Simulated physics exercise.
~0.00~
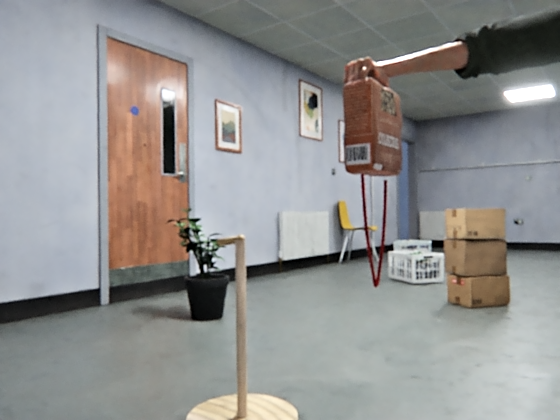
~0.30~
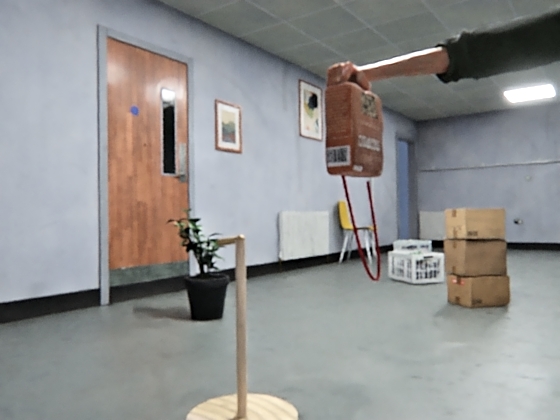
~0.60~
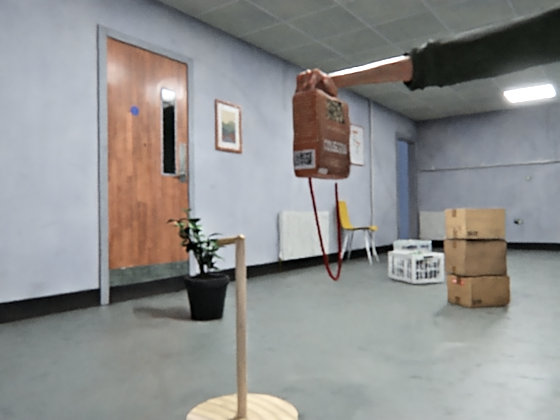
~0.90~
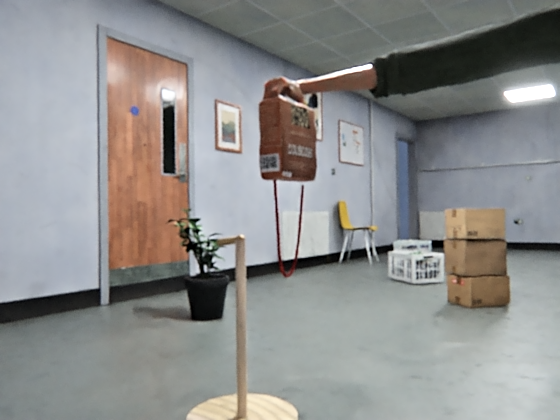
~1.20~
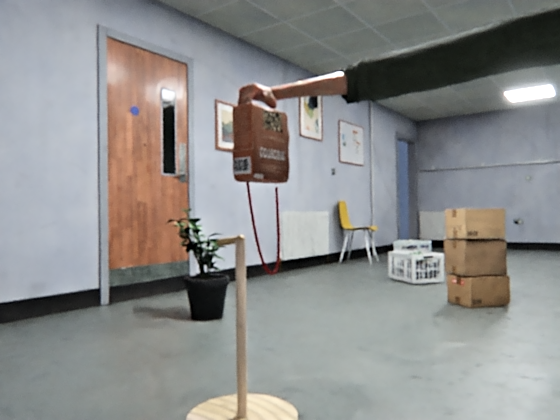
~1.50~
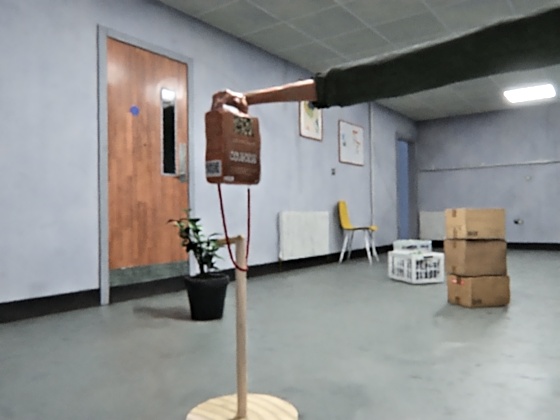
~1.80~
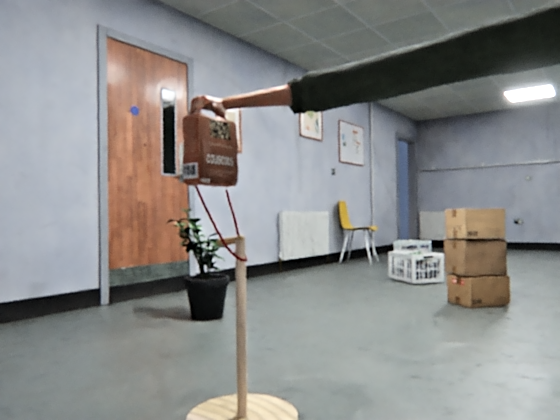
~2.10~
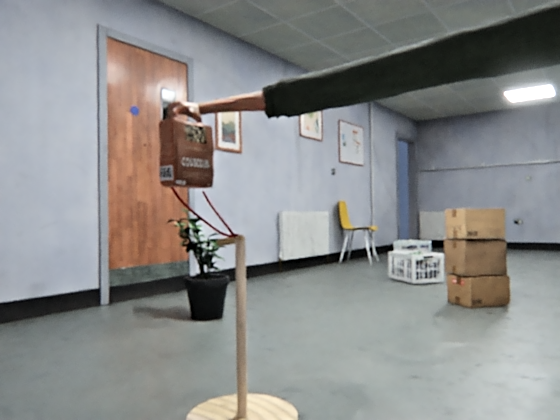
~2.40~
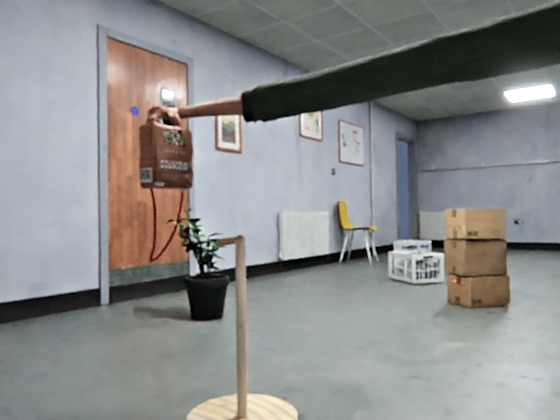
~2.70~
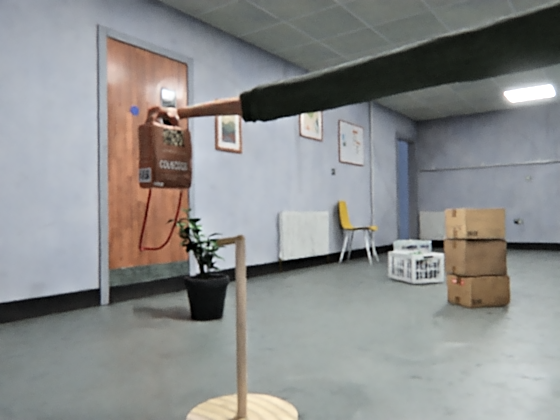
An orange sack with a thin loop dangling beneath it was carried left by an outstretched arm, over a short wooden post with a bar at its top. The loop swung past the post without catching, and the sack ended up held in front of the door.
